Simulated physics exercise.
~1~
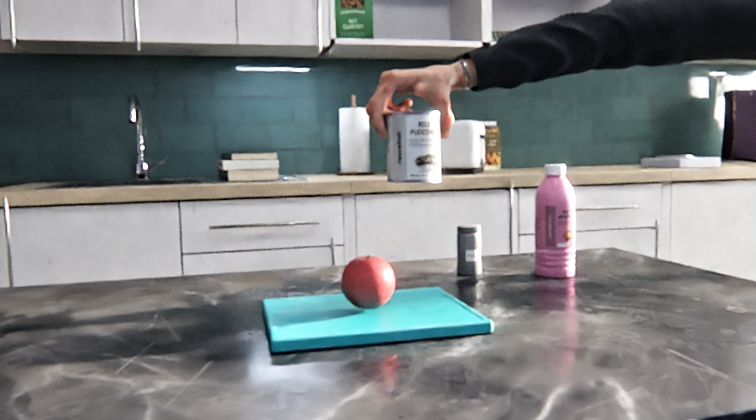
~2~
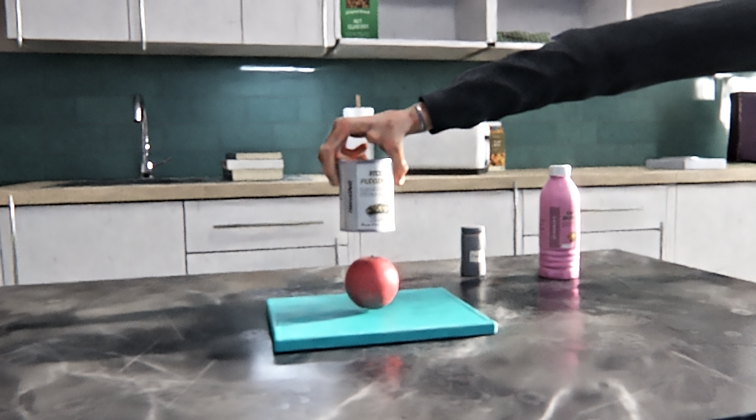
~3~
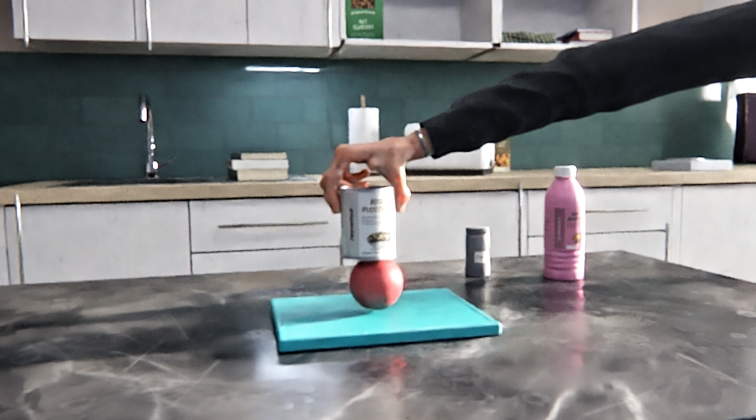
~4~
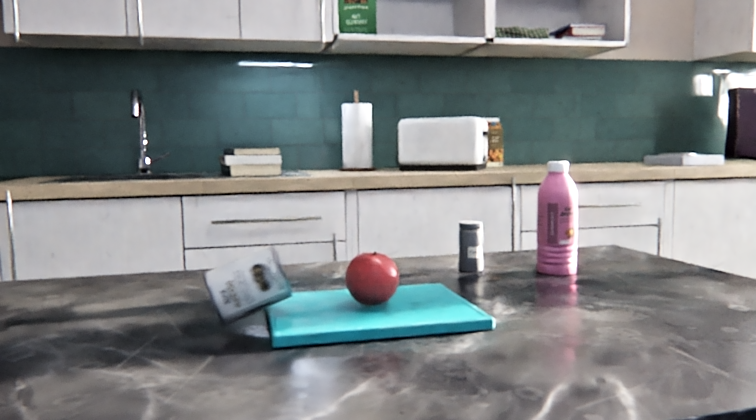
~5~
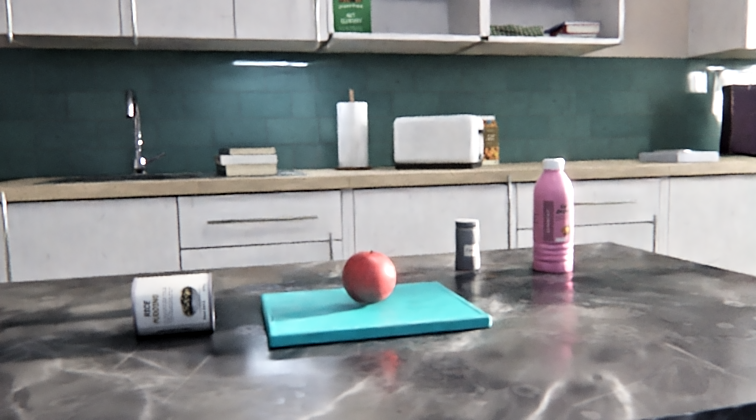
The footage shows a hand lowering a white can onto a red apple on a turquoise tray, beside a grey shaker and a pink bottle. Once released, the can topples off to the left and ends lying on its side on the dark counter, while the apple stays on the tray.
